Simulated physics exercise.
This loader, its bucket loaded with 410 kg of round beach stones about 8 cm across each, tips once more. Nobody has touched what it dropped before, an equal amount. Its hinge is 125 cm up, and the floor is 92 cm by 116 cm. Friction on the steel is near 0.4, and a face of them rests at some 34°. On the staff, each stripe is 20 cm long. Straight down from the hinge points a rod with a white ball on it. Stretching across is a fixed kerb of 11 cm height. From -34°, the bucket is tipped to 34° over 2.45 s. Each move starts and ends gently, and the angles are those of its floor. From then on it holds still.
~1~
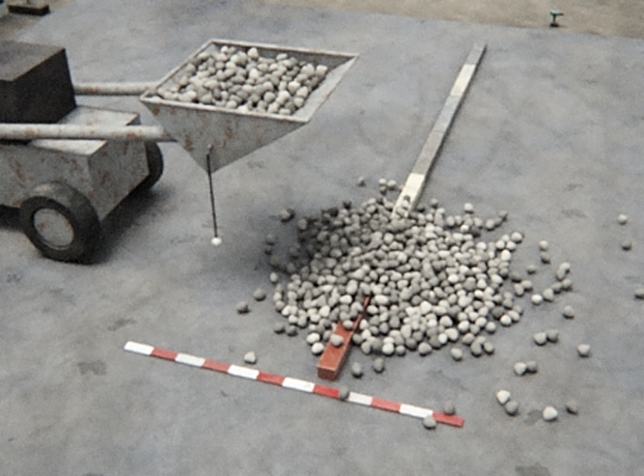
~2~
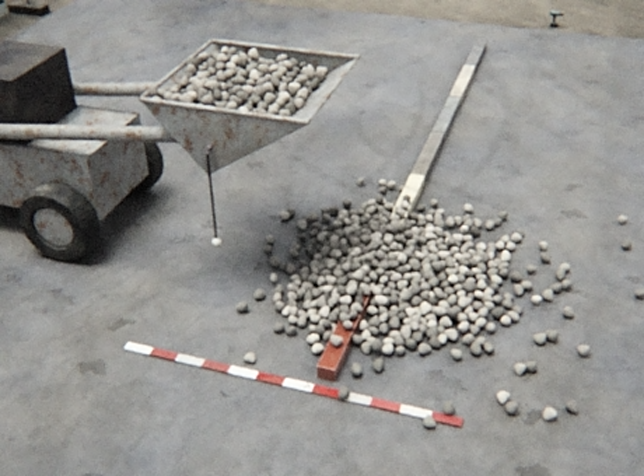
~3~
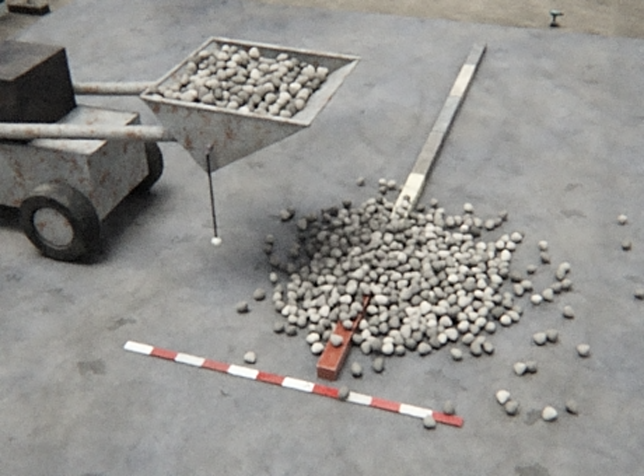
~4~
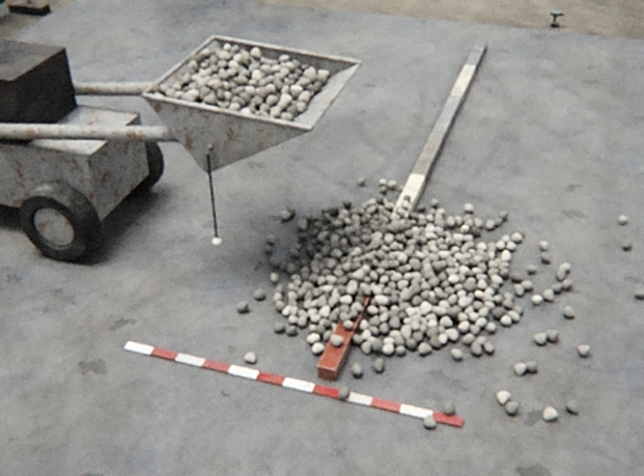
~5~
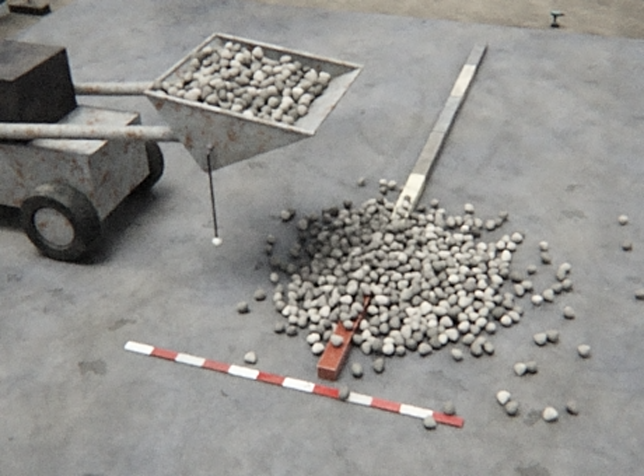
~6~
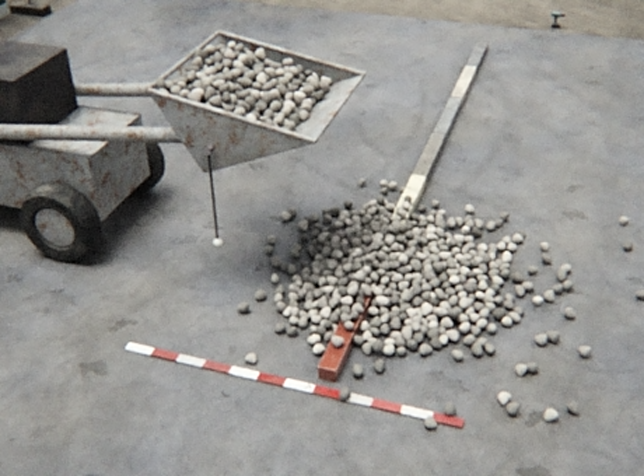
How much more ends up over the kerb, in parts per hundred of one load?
Close to 49 parts in a hundred.
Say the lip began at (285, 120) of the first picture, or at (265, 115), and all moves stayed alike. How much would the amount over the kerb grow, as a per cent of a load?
I'd guess close to 20 per cent first and close to 5 per cent second.
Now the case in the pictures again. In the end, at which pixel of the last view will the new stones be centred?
Roughly at (378, 258) in the last picture.
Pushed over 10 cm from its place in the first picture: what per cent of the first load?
Close to 10 in a hundred of them.
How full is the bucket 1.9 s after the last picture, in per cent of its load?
It holds some 15 per cent.
Then, 1.2 s after the last picture the floor is at 23°; in per cent of one load, 89 in the bucket, 58 on this side of the kerb, 53 over the kerb; the foremost stones are at (618, 324).
Then, 1.9 s after the last picture the floor is at 34°; in per cent of one load, 16 in the bucket, 105 on this side of the kerb, 79 over the kerb; the foremost stones are at (618, 324).
Then, 2.3 s after the last picture the floor is at 34°; in per cent of one load, 0 in the bucket, 106 on this side of the kerb, 94 over the kerb; the foremost stones are at (618, 324).
Then, 4.9 s after the last picture the floor is at 34°; in per cent of one load, 0 in the bucket, 98 on this side of the kerb, 102 over the kerb; the foremost stones are at (618, 324). Net gain over the kerb, 49.
